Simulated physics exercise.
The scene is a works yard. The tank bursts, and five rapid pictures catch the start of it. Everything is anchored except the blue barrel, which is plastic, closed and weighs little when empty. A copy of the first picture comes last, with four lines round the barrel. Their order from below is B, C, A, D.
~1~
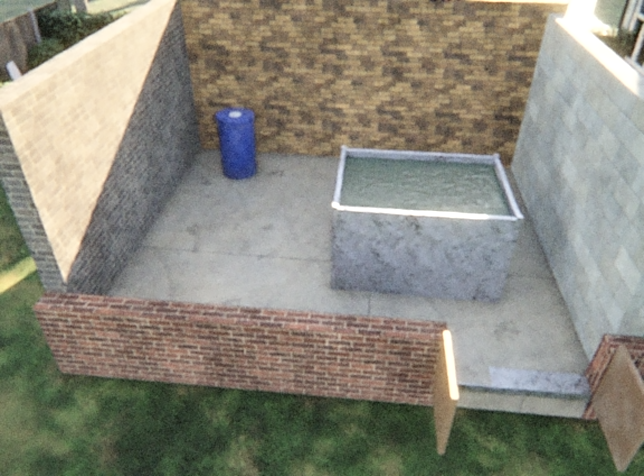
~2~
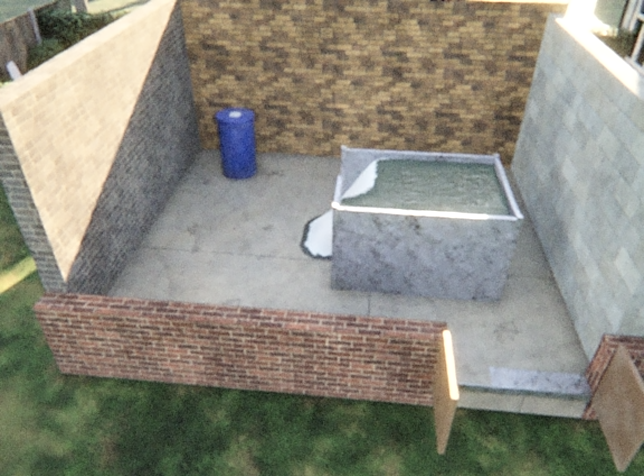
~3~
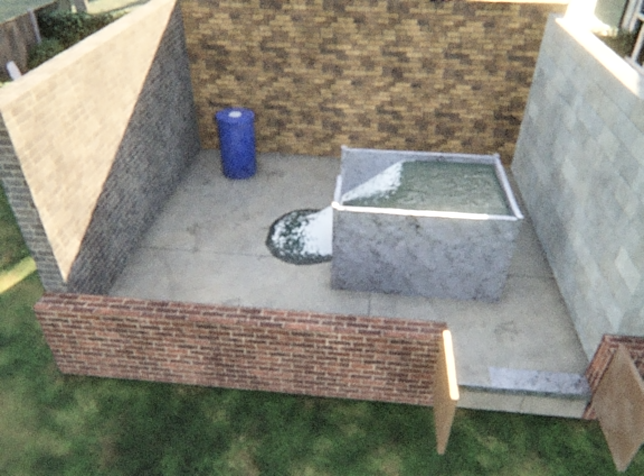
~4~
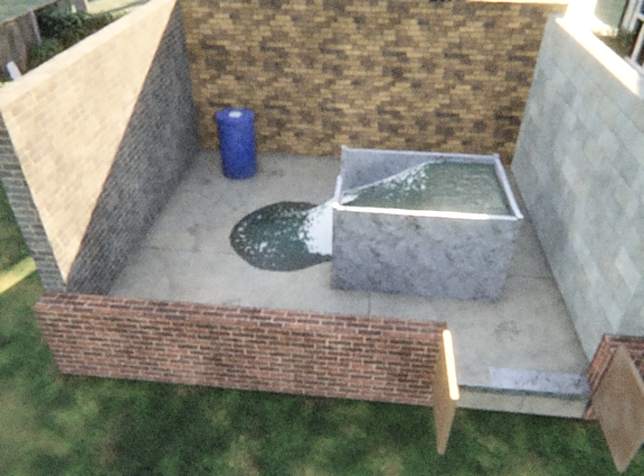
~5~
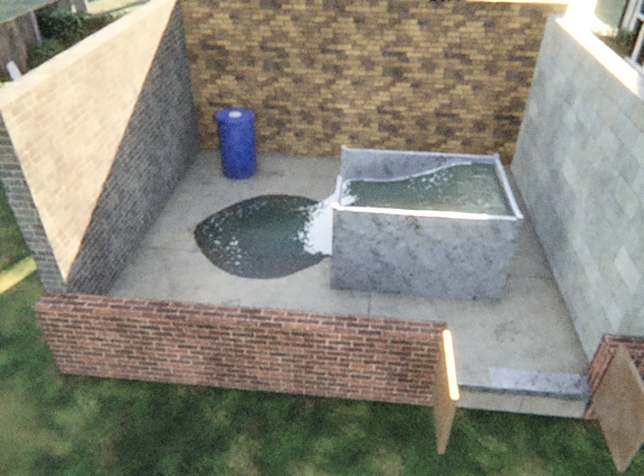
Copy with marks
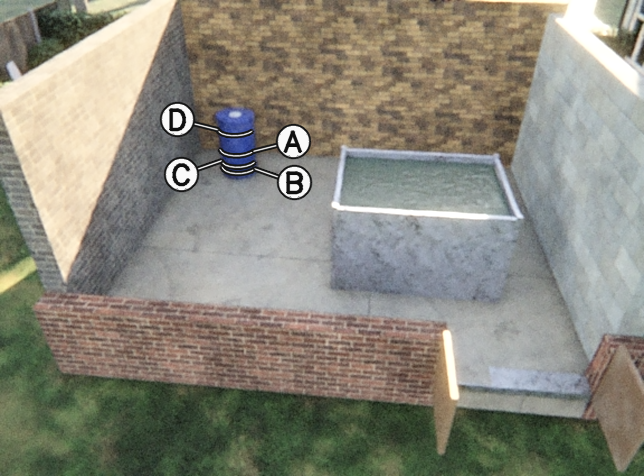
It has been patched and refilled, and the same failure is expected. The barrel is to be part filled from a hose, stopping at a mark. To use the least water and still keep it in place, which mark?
I would pick mark A.
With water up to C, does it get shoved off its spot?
Yes, it does.
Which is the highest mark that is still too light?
C.
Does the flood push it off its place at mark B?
Yes.
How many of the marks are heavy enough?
Two of the four.
In white, A at (233, 155); B at (235, 173); C at (235, 167); D at (231, 135); from the bottom up B, C, A, D.
Choosing A, it does not move.
Choosing B, it is pushed about 5 times its own width away.
Choosing C, it is pushed about twice its own width away.
Choosing D, it does not move.
